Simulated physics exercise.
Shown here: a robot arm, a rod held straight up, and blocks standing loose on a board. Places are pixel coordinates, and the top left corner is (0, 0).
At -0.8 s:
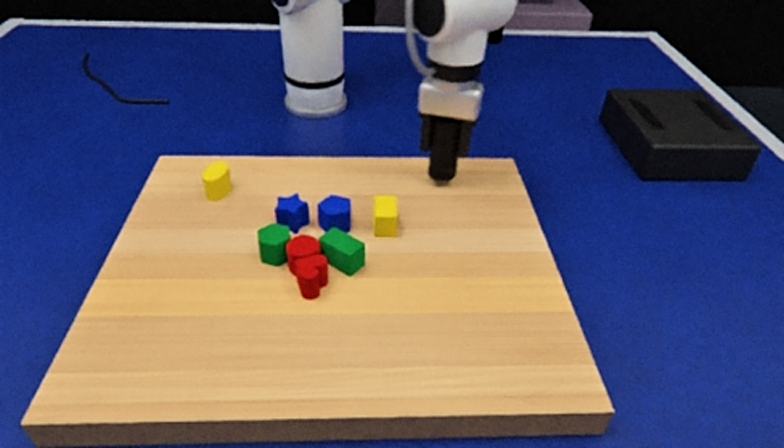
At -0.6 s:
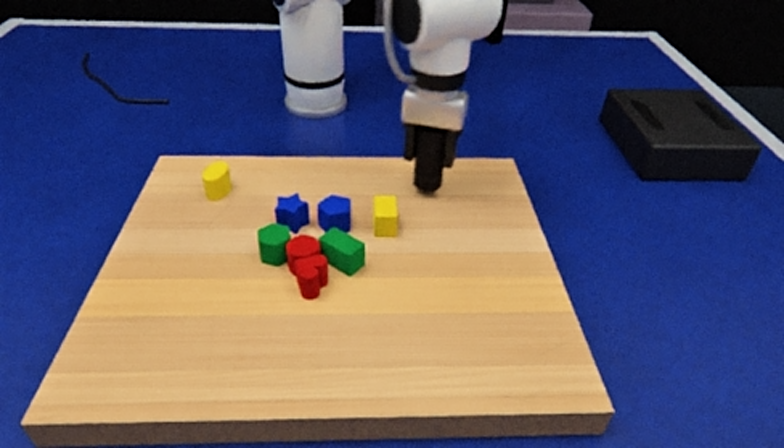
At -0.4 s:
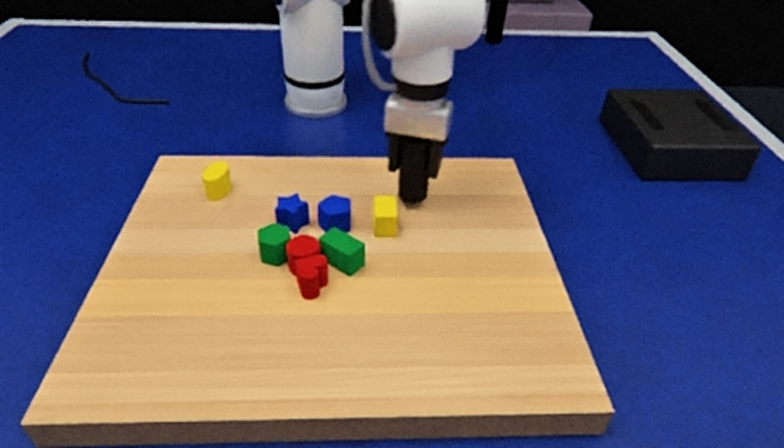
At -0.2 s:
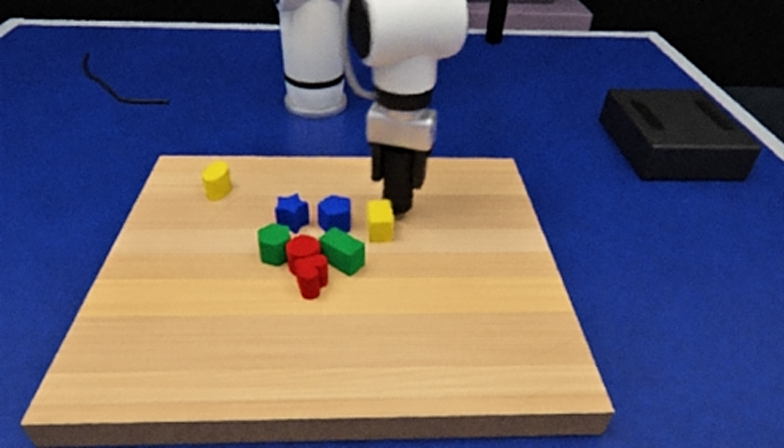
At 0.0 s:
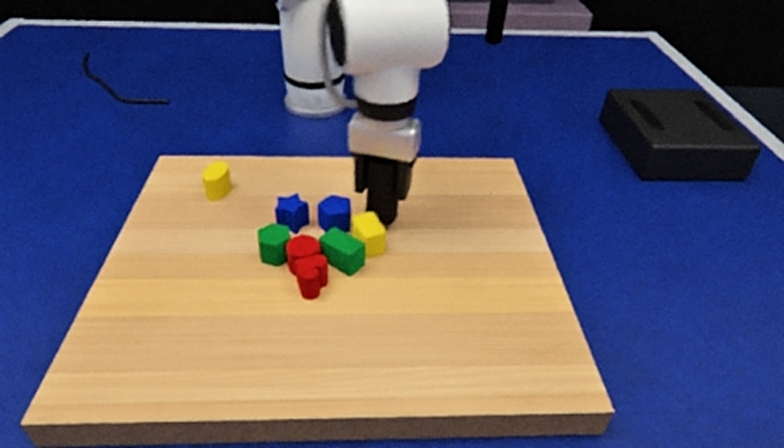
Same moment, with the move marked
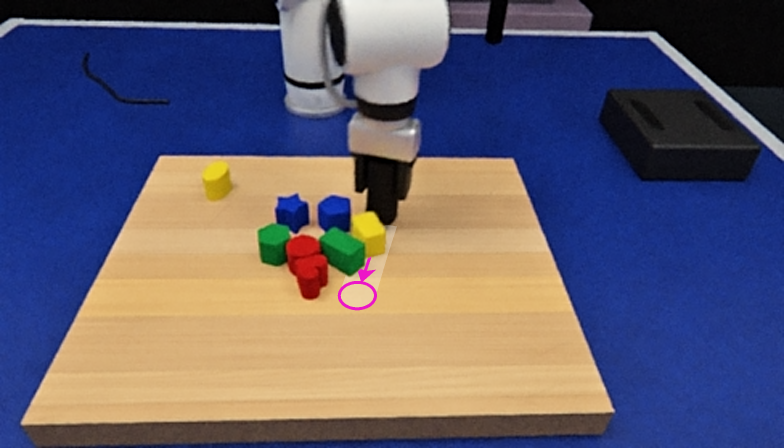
On a wooden board, a robot arm moves its rod left and nudges a yellow block.
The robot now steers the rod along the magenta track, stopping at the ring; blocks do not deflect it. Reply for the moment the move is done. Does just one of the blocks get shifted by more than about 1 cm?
Short answer: No.
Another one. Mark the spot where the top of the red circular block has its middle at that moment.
My best guess is (274, 255).
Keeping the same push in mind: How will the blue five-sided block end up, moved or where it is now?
The blue five-sided block keeps its place.
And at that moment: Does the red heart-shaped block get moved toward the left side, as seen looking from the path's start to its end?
My answer is no.
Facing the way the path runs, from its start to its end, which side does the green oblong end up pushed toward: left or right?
Its sideways move is to the right.
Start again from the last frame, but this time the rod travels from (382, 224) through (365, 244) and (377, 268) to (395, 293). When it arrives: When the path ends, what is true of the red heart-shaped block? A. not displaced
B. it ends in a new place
B.
The line goes straight from (382, 224) to (357, 295).
What follows on the original path. One third of the way, rod (374, 239); red circular block (296, 248); green oblong (332, 246), turned 15° clockwise; yellow oblong (354, 239), turned 15° anticlockwise.
Two thirds of the way, rod (366, 263); red circular block (280, 254); red heart-shaped block (285, 278), turned 35° anticlockwise; green oblong (310, 258), turned 45° clockwise; yellow oblong (336, 259), turned 15° clockwise.
At the end, rod (357, 288); red circular block (274, 255); red heart-shaped block (275, 280), turned 55° anticlockwise; blue five-sided block unmoved; green oblong (302, 262), turned 60° clockwise; yellow oblong (326, 268), turned 30° clockwise.
